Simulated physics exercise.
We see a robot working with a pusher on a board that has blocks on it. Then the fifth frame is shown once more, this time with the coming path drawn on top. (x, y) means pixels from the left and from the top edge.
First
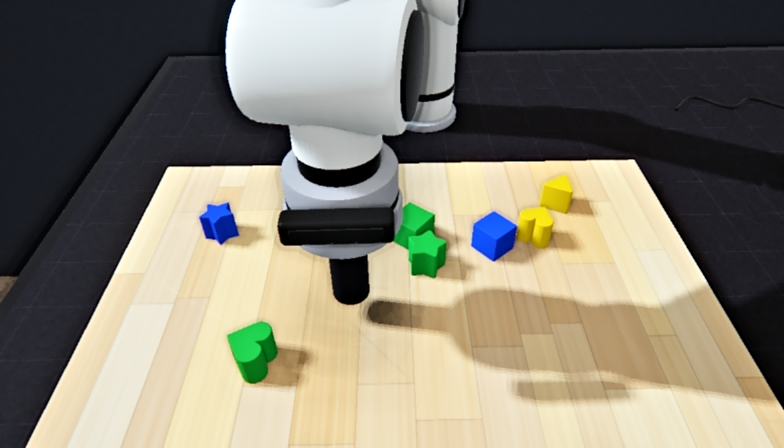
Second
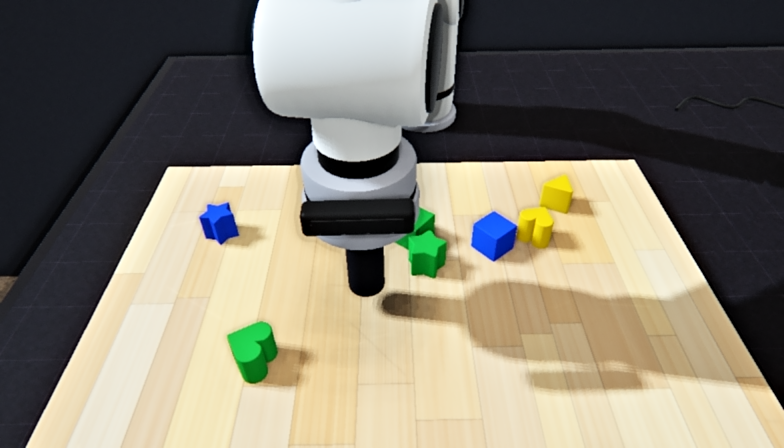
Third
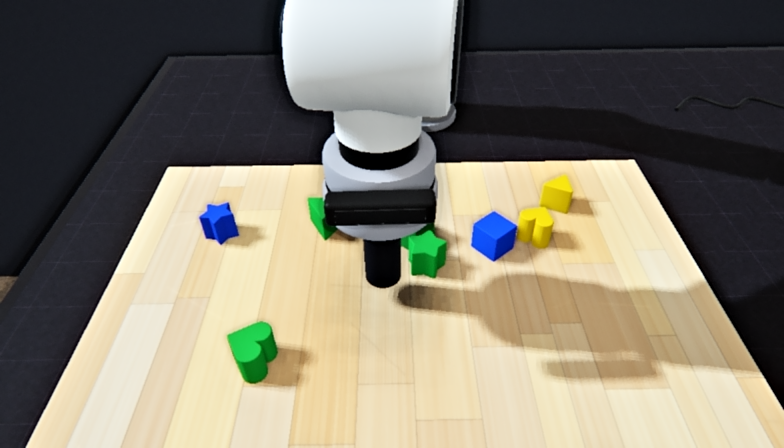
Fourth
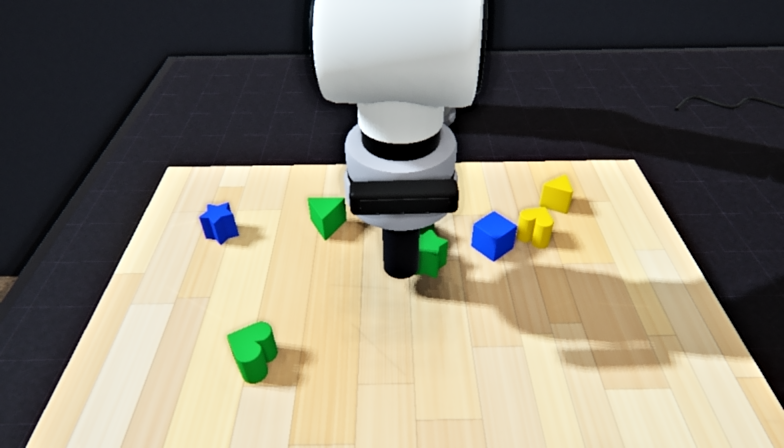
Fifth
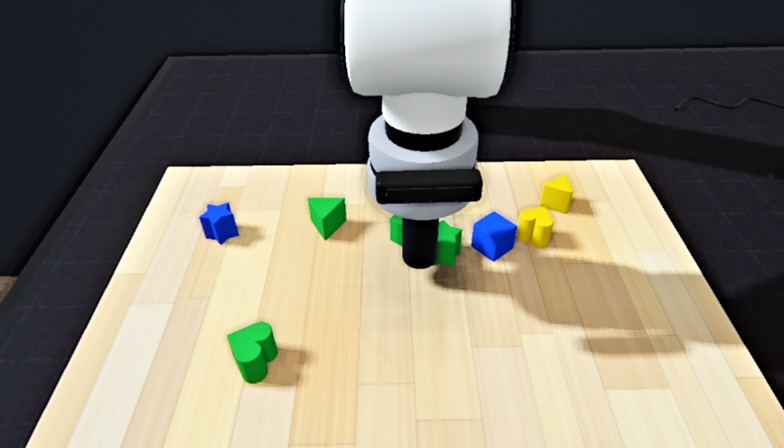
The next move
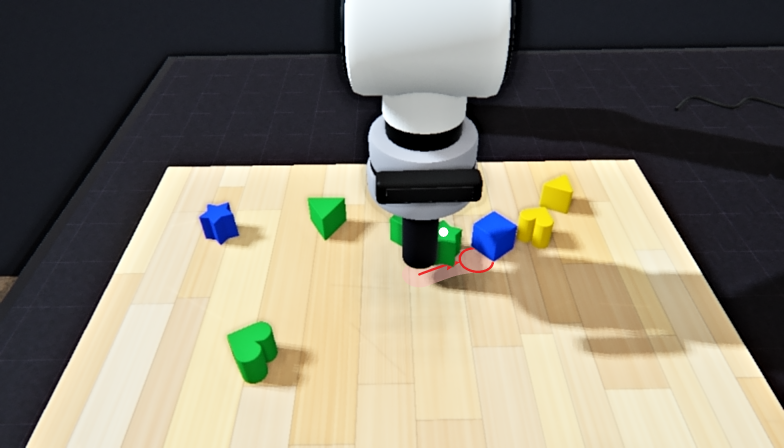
A white robot arm with a black pusher reaches over a pale wooden board on a dark surface, seen from above by a still camera. Blue and green stars, green triangular, square and heart-shaped blocks, a blue block, and two yellow blocks at the right rest there. The arm glides right and slightly away, uncovering the green triangular block and nudging the green star rightward toward the blue block.
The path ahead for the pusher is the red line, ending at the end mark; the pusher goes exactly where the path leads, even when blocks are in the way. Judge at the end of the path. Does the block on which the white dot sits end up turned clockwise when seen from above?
I expect not.
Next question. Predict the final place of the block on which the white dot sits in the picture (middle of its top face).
When the path ends, it will be at (467, 217).
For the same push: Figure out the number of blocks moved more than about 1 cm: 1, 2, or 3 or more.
My best guess is that a pair of blocks move over 1 cm.
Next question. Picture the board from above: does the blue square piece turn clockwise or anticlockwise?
From above, the blue square piece will be seen to turn clockwise.
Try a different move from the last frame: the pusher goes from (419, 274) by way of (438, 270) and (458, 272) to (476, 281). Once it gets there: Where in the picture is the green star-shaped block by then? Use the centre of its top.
At the end it should sit near (459, 225).
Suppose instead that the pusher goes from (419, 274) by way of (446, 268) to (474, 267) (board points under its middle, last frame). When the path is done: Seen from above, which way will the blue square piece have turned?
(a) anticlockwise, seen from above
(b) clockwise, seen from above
b - clockwise, seen from above.
Path on the board, from (419, 274) through (438, 268) and (456, 262) to (476, 260); the dot is on the green star-shaped block.
What follows on the original path. Halfway along, pusher (448, 248); green star-shaped block (458, 220), turned 40° anticlockwise.
At the end, pusher (479, 243); green square piece in place; green star-shaped block (467, 217), turned 90° anticlockwise; blue square piece (503, 219), turned 35° clockwise.
